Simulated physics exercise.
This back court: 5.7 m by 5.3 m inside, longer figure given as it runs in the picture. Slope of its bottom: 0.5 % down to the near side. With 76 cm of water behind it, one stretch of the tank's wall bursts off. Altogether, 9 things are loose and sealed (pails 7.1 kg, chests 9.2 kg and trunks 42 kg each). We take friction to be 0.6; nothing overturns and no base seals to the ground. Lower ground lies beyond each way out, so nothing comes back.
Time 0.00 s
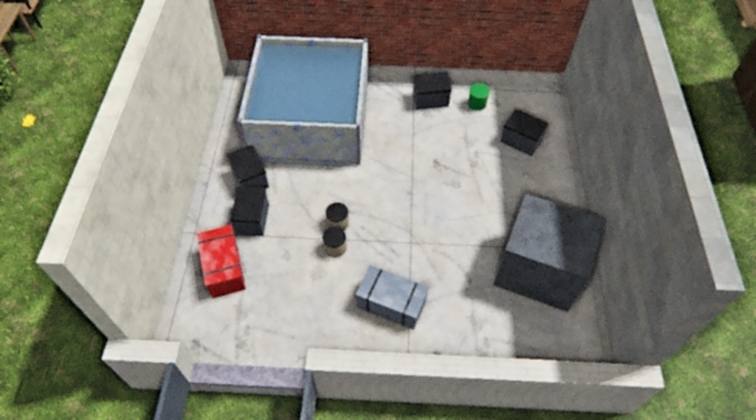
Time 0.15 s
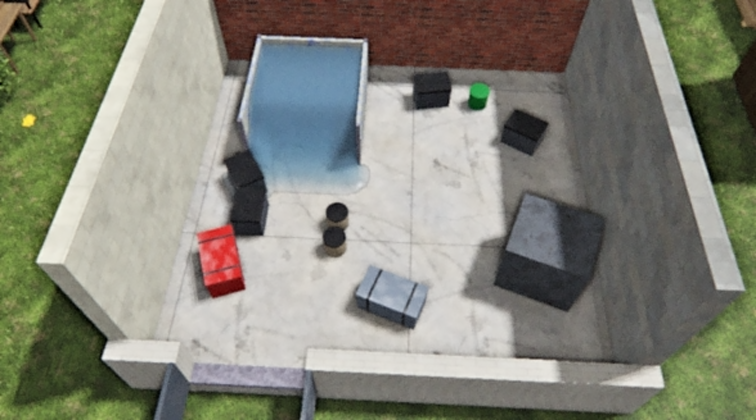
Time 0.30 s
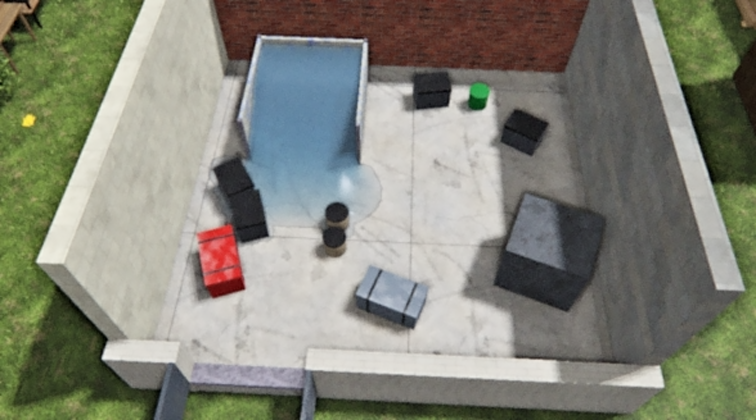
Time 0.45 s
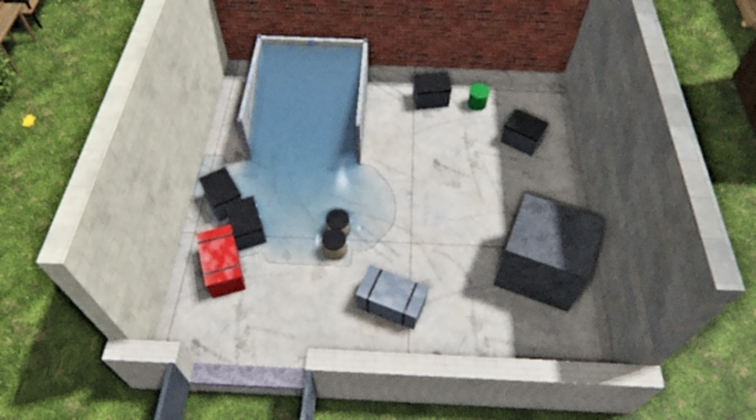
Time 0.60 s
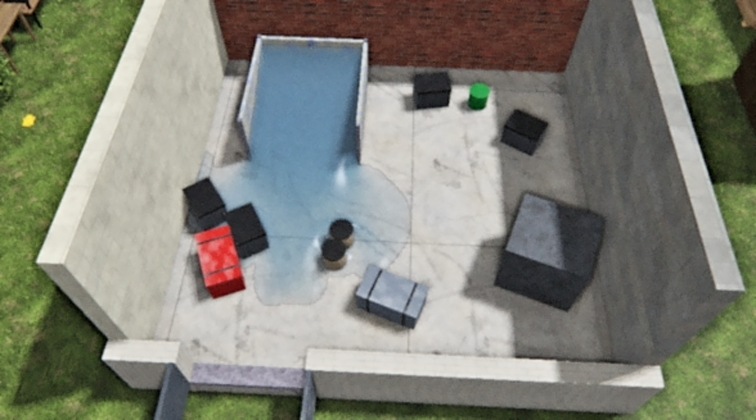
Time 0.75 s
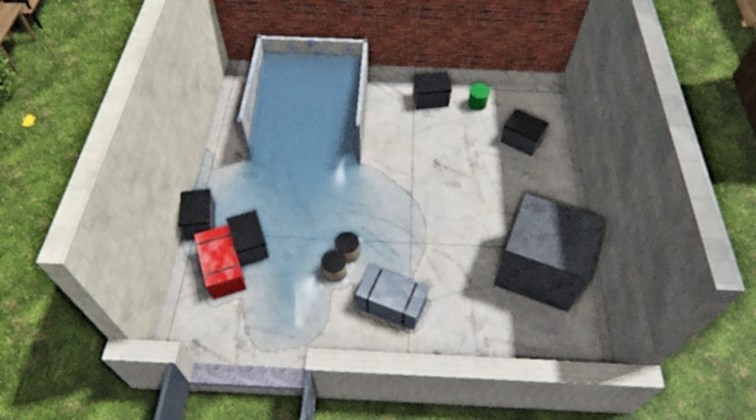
The clip opens on a walled court with a full tank at the back left, among scattered boxes and trunks. The tank's front side gives way and water spreads toward the viewer, shoving two black boxes down and left beside the red trunk, then flowing around two small dark-topped barrels, which shift slightly.
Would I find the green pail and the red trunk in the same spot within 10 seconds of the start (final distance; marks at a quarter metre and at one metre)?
One by one: Green pail: Scarcely budges, red trunk: Is displaced far.
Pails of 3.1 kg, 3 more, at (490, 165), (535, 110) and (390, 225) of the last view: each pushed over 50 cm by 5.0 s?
Taking them in order: Not far enough, not far enough and far enough.
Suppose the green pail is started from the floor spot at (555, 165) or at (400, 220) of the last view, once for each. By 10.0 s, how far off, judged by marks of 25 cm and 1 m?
At the first spot it keeps its position; at the second it shifts partway.
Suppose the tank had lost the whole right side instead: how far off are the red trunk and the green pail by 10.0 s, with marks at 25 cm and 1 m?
Under that change the red trunk would sit tight and the green pail would be borne far.
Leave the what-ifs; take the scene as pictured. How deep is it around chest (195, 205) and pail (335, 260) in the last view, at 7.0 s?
Close to 5 and 8 centimetres.
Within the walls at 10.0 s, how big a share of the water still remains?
Remaining: Approx. 50 per cent.
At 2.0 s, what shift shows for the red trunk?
Roughly 100 centimetres by that point.
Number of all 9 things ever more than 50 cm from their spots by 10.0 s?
It adds up to 6.
After 2.0 s the green pail is near (480, 91), 0.0 m from its start, aground; the red trunk is near (175, 309), 0.9 m from its start, afloat; 1 of 9 are out; 4 afloat.
After 4.5 s the green pail is near (480, 91), 0.0 m from its start, aground; the red trunk has gone out; 3 of 9 are out; 3 afloat.
After 7.0 s the green pail is near (480, 91), 0.0 m from its start, aground; the red trunk has gone out; 3 of 9 are out; 1 afloat.
After 10.0 s the green pail is near (480, 91), 0.0 m from its start, aground; the red trunk has gone out; 3 of 9 are out; 0 afloat.
